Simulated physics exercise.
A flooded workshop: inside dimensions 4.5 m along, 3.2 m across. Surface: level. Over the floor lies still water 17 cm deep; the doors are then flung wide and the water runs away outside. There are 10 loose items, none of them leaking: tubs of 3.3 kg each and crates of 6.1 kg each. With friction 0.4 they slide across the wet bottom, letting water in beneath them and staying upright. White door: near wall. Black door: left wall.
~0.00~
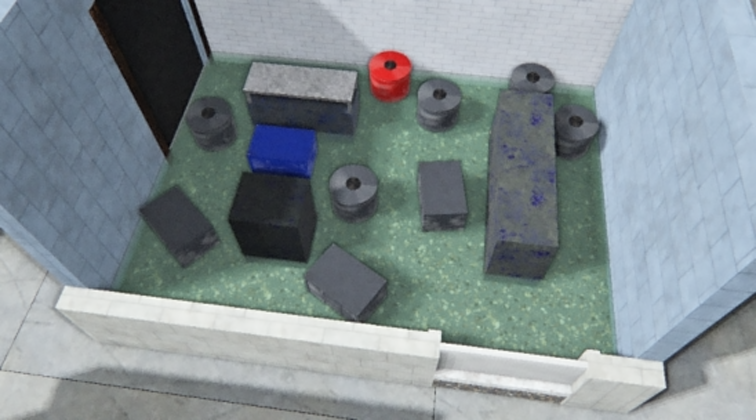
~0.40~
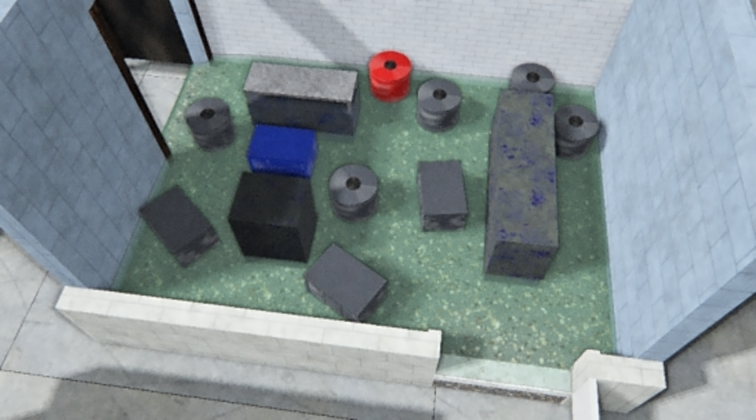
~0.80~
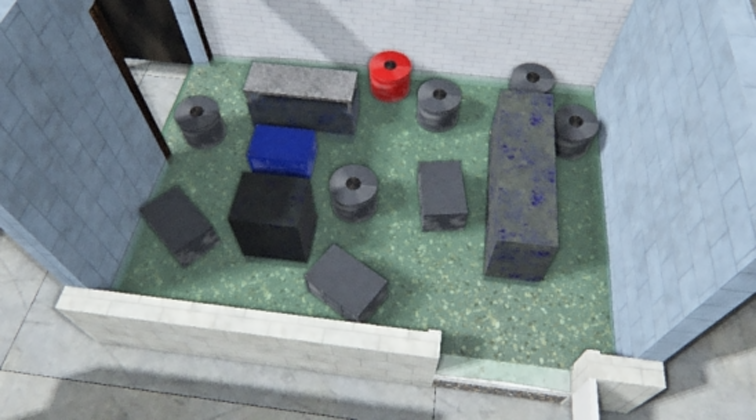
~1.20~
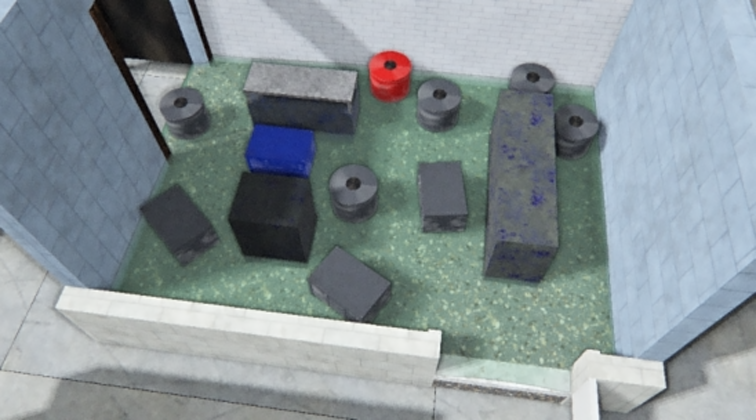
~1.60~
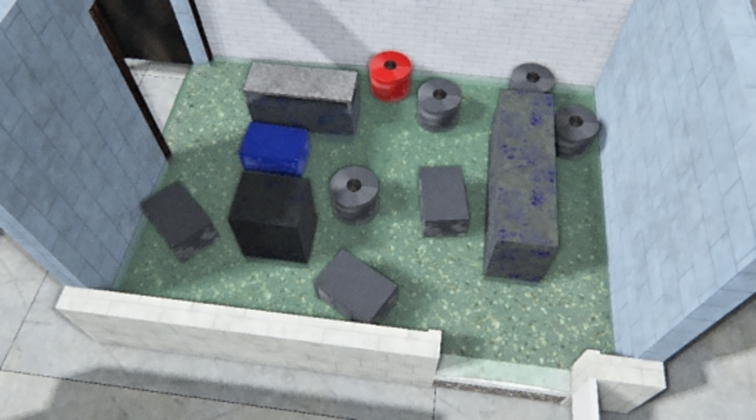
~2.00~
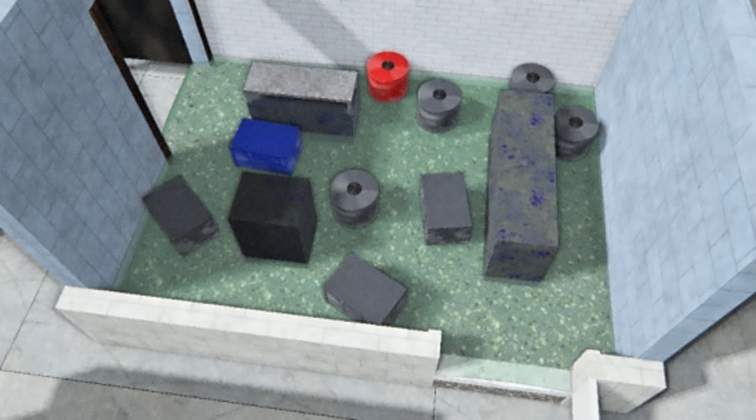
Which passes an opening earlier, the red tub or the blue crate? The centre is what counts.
The blue one.
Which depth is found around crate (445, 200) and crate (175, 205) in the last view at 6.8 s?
Close to 9 and 7 centimetres.
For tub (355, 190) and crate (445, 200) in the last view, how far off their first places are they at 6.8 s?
The one named first has moved 20 cm, the other 80 cm.
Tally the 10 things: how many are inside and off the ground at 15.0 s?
By my count, 3.
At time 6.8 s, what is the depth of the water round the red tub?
The depth there is around 8 cm.
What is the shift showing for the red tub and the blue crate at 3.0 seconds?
By then roughly 30 cm and 60 cm, respectively.
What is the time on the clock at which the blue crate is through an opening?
Around 4.5 seconds.
After 3.0 s the red tub is near (363, 65), 0.3 m from its start, afloat; the blue crate is near (238, 123), 0.6 m from its start, afloat; 1 of 10 are out; 9 afloat.
After 6.8 s the red tub is near (220, 55), 1.9 m from its start, afloat; the blue crate has gone out (at 4.6 s); 2 of 10 are out; 8 afloat.
After 11.0 s the red tub has gone out (at 7.6 s); the blue crate has gone out (at 4.6 s); 6 of 10 are out; 4 afloat.
After 15.0 s the red tub has gone out (at 7.6 s); the blue crate has gone out (at 4.6 s); 7 of 10 are out; 3 afloat.
